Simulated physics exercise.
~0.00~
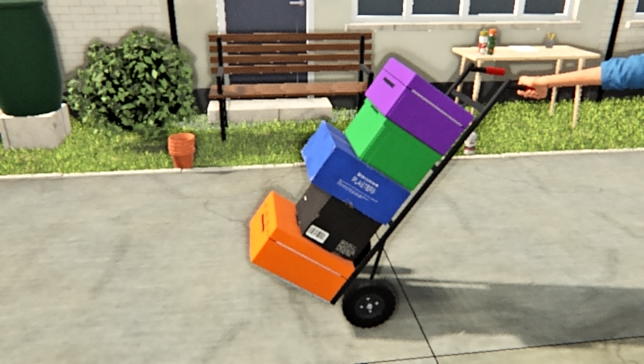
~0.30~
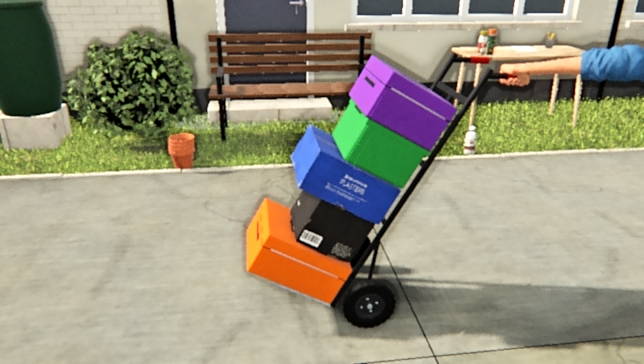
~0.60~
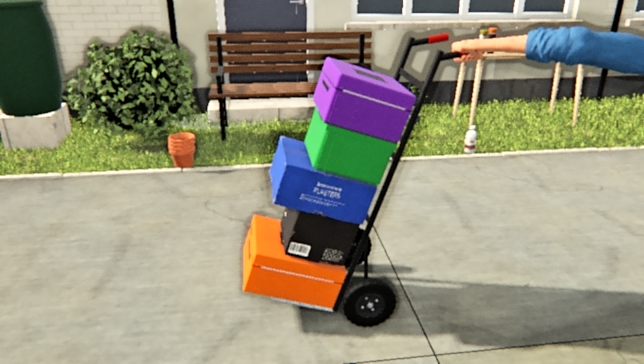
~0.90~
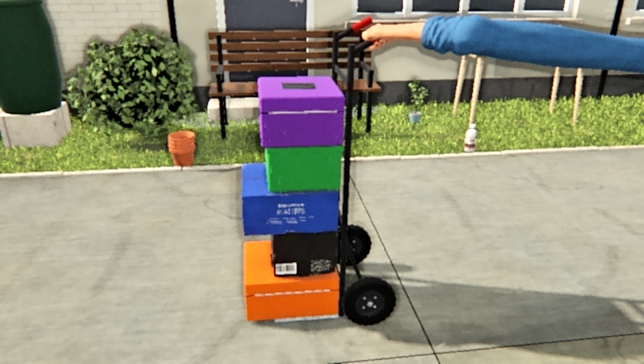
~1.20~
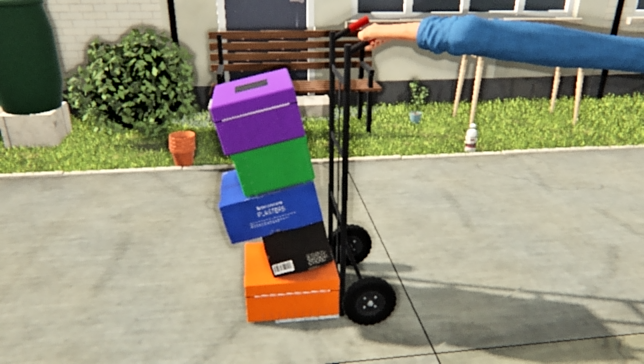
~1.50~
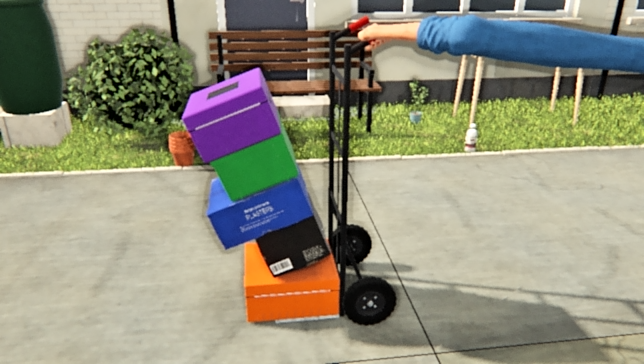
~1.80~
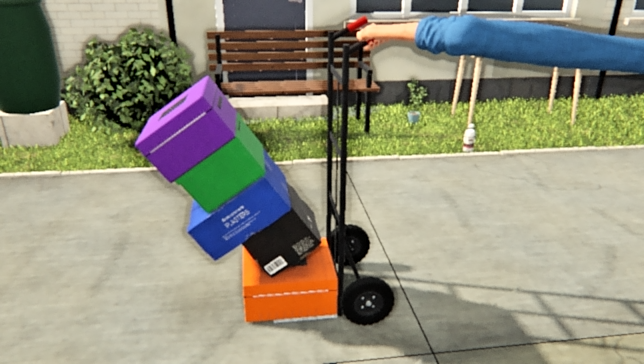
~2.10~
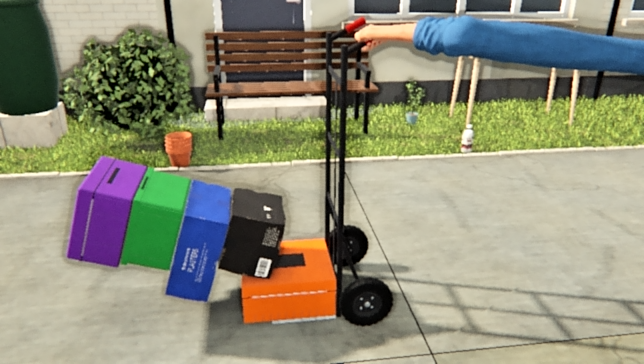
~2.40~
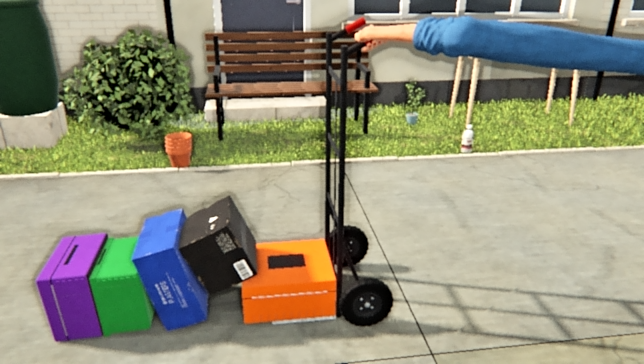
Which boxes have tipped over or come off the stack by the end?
All four upper boxes go over. The purple, green and blue ones end on the paving, and the black one is left tipped against the orange box, which stays in place on the truck.
